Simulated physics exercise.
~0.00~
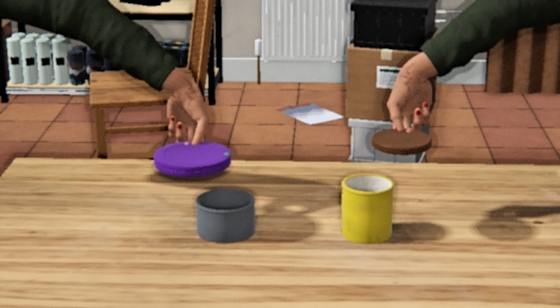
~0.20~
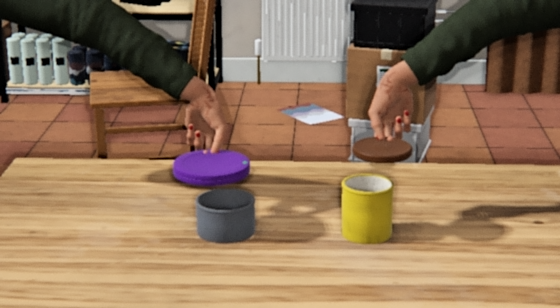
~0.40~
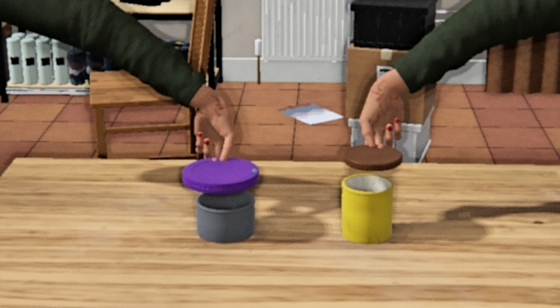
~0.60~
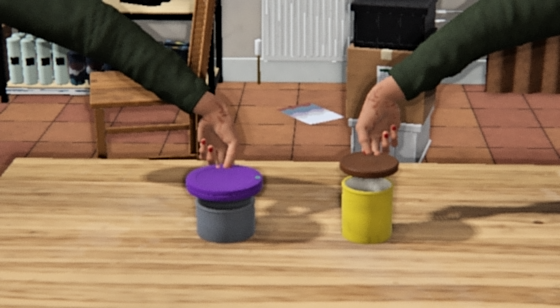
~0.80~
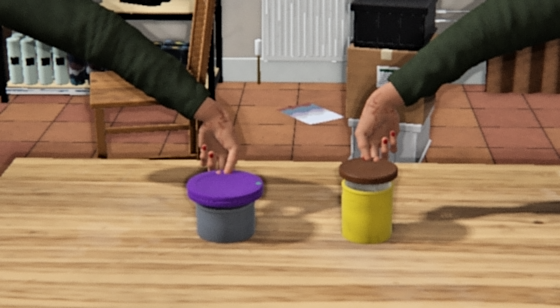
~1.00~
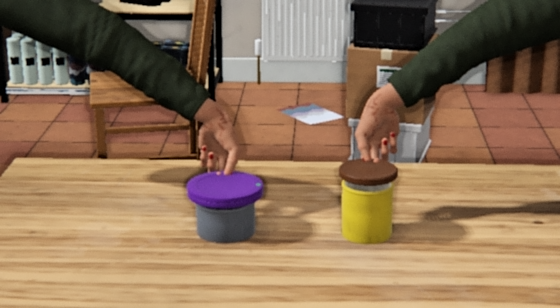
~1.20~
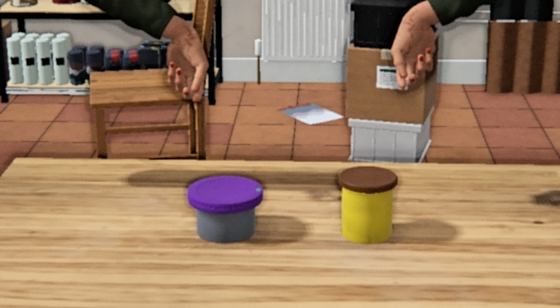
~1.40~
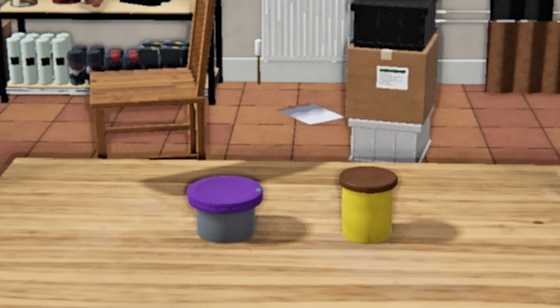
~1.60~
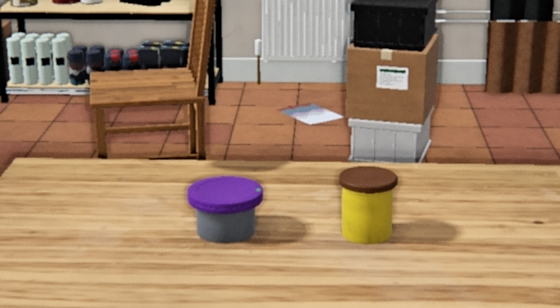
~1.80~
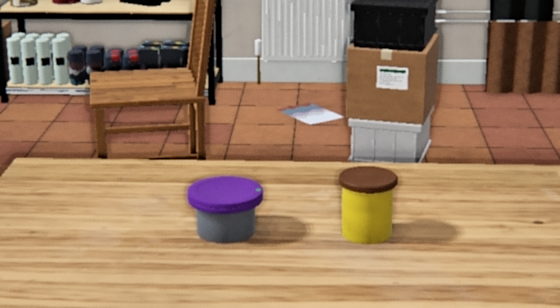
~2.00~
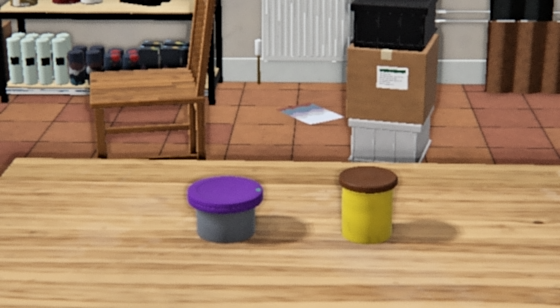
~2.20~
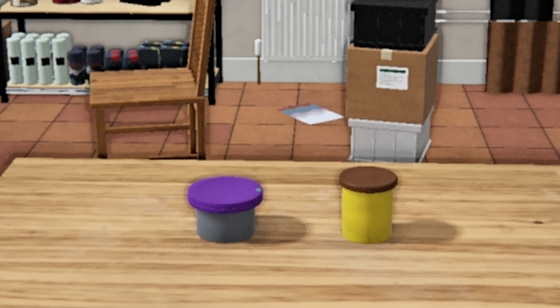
Two hands lowered a purple lid and a brown lid toward a gray beaker on the left and a yellow pot on the right, set them over the openings, then let go and drew away, leaving both lids resting on the rims.
